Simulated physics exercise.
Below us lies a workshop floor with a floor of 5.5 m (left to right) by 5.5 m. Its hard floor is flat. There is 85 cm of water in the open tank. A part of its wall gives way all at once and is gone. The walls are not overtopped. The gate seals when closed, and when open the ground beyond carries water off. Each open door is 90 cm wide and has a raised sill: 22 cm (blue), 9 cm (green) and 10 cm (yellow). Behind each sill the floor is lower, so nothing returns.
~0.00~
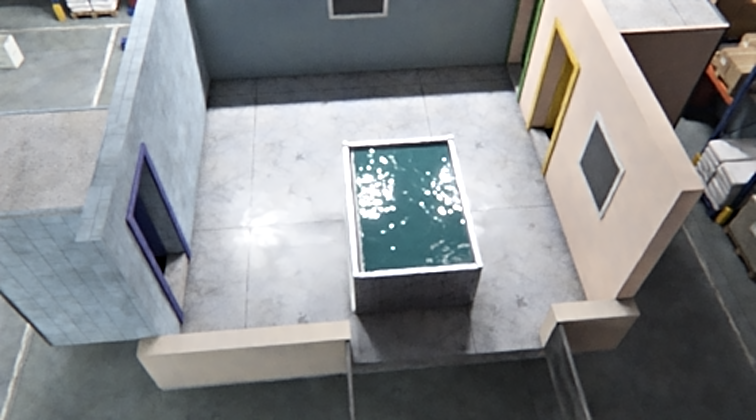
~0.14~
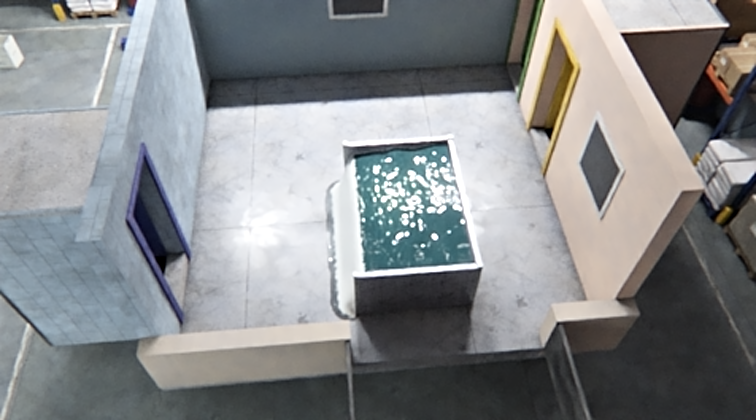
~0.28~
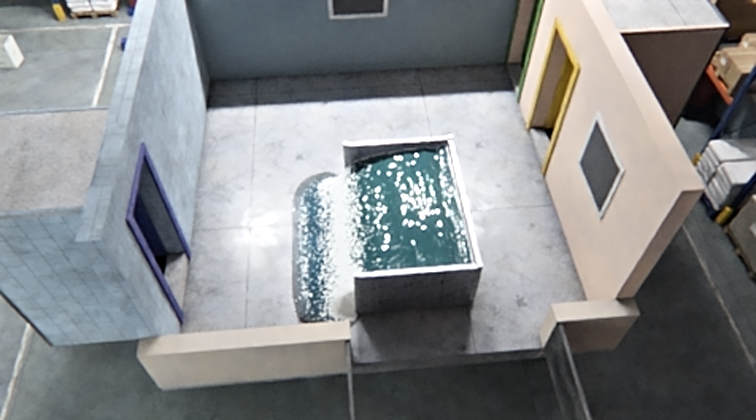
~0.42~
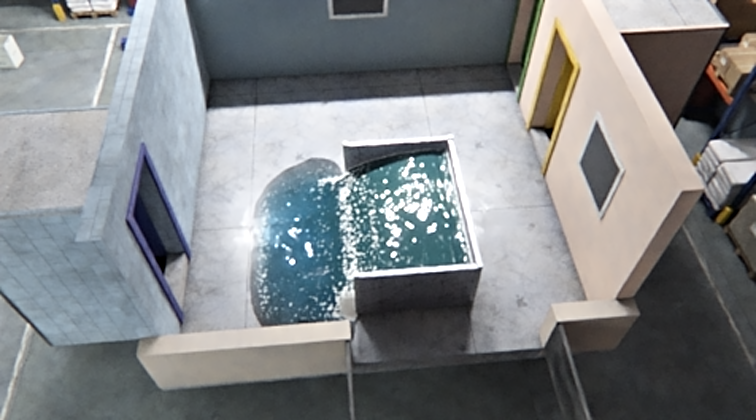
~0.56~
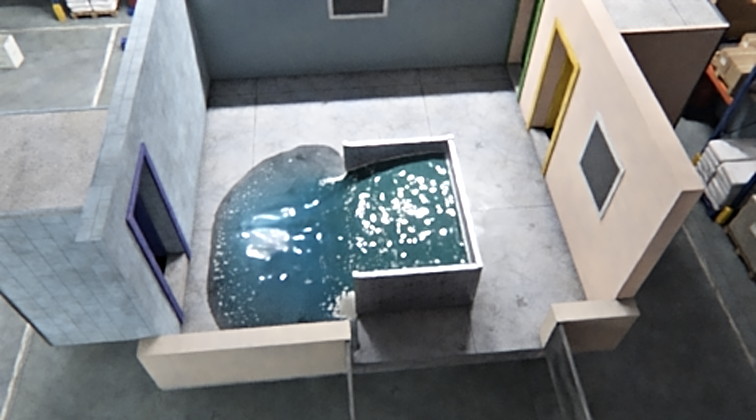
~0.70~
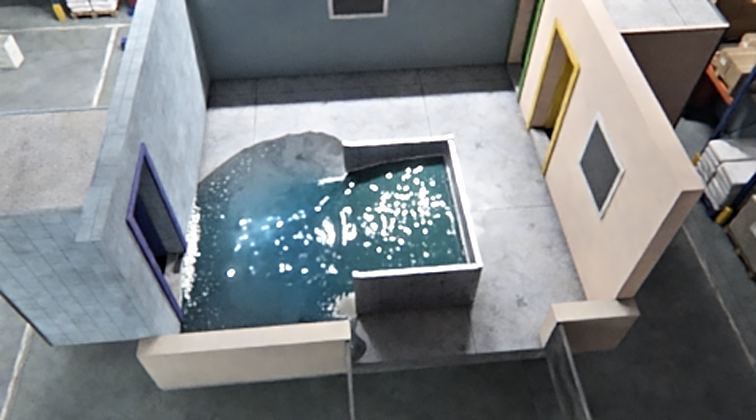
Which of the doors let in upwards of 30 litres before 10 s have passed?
Within that time: At the blue door it exceeds the limit; at the green door it exceeds the limit; at the yellow door it keeps below the limit.
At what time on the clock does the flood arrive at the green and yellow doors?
Green 3.8 s, yellow 4.5 s.
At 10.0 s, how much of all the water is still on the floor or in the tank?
Some 76 per cent remains.
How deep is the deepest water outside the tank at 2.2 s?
Roughly 45 cm.
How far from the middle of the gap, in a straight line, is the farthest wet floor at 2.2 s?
Some 4.4 m out.
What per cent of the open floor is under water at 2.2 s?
Some 40 per cent of it.
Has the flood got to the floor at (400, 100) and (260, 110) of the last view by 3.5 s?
In that order: Wet, flooded.
After 1.4 s water covers 35 % of the floor and is deepest (54 cm) near (185, 300); blue door 50 cm at the sill, 109 L in, green door not reached, yellow door not reached.
After 2.2 s water covers 40 % of the floor and is deepest (45 cm) near (210, 85); blue door 39 cm at the sill, 235 L in, green door not reached, yellow door not reached.
After 3.5 s water covers 60 % of the floor and is deepest (27 cm) near (210, 85); blue door 18 cm at the sill, 278 L in, green door not reached, yellow door not reached.
After 6.0 s water covers 85 % of the floor and is deepest (21 cm) near (502, 74); blue door 7 cm at the sill, 279 L in, green door 21 cm at the sill, 69 L in, yellow door 9 cm at the sill, 0 L in.
After 10.0 s water covers 95 % of the floor and is deepest (15 cm) near (587, 326); blue door 10 cm at the sill, 279 L in, green door 10 cm at the sill, 146 L in, yellow door 8 cm at the sill, 0 L in.
